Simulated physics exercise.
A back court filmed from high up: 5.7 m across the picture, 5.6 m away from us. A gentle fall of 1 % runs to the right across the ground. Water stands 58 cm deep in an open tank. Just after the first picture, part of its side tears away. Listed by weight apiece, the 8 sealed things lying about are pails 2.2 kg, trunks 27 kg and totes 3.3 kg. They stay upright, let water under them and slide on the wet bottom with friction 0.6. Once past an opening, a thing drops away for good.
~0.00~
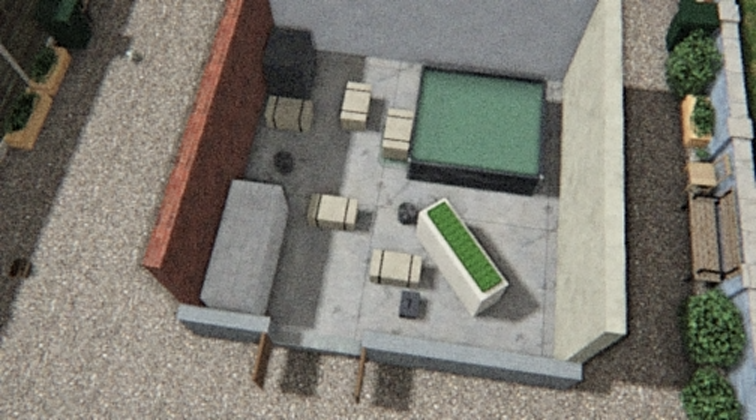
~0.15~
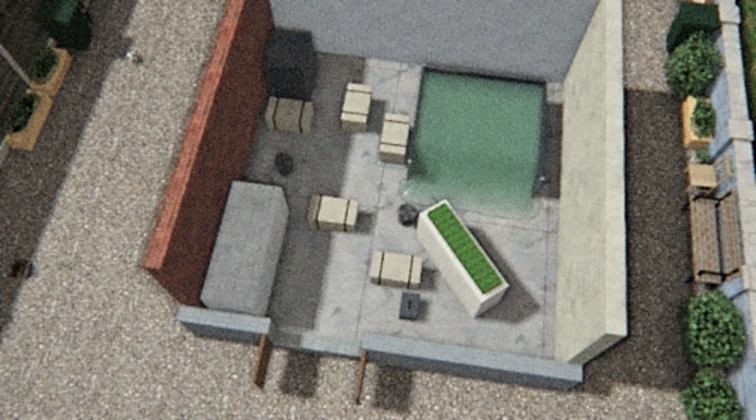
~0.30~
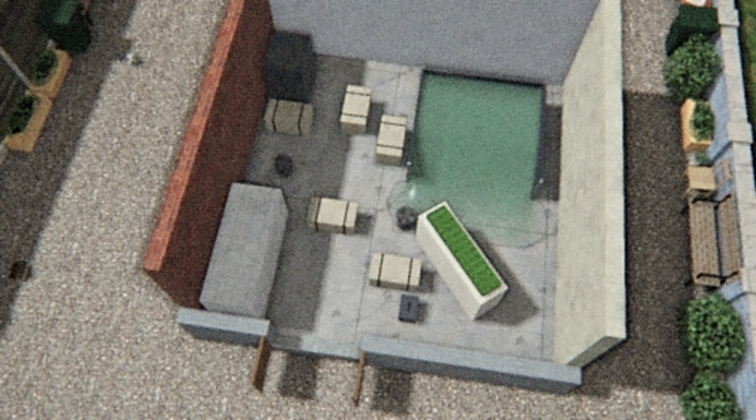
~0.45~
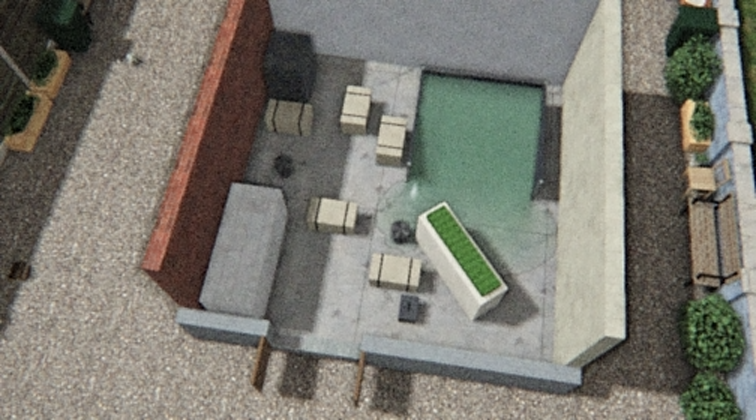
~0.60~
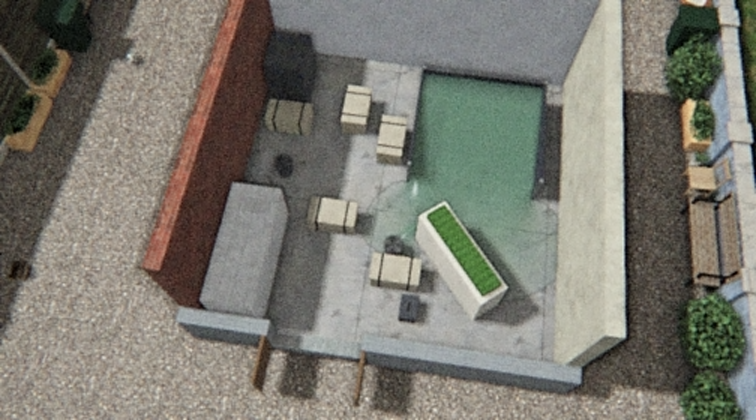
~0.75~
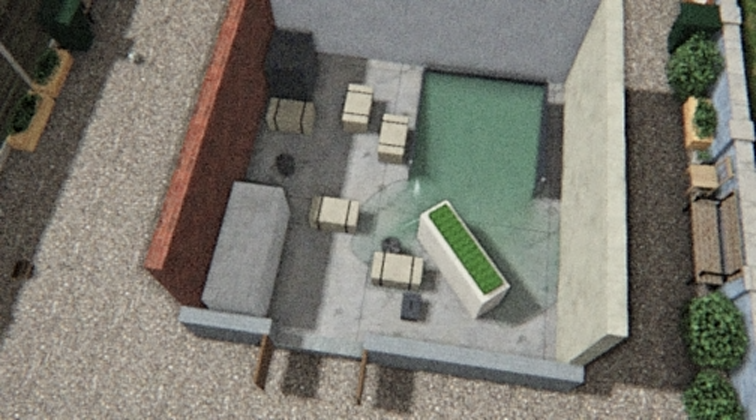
Green water pours from the near side of a tank in a walled court and spreads over the pale paving, nudging the closest crate slightly left. As the sheet widens around the white, green-topped box, a small dark pail slides down and slightly left to a nearby crate, while the other objects stay put.
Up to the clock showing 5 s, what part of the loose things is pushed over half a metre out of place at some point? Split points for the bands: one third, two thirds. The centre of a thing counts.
Inside the middle range.
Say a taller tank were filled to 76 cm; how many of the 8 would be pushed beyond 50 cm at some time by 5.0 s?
Count: 5.
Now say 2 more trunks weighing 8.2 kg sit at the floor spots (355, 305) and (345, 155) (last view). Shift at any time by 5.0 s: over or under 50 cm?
In turn: More, under.
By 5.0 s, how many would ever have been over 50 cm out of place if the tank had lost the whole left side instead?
Then 7 of them would.
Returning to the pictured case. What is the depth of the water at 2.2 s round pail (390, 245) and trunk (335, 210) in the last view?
Around 9 cm and 4 cm.
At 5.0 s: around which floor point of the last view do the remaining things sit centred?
Near (326, 148).
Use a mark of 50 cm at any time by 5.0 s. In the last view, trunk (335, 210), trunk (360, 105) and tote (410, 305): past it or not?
In order: Farther, not as far and farther.
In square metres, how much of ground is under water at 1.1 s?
Wet area: Approx. 11.5 m2.
After 1.1 s 1 of 8 are over 50 cm from their spots; 1 afloat.
After 2.2 s 1 of 8 are over 50 cm from their spots; 1 afloat.
After 3.5 s 3 of 8 are over 50 cm from their spots; 2 afloat.
After 5.0 s 5 of 8 are over 50 cm from their spots, and 5 have been at some point; 2 afloat.
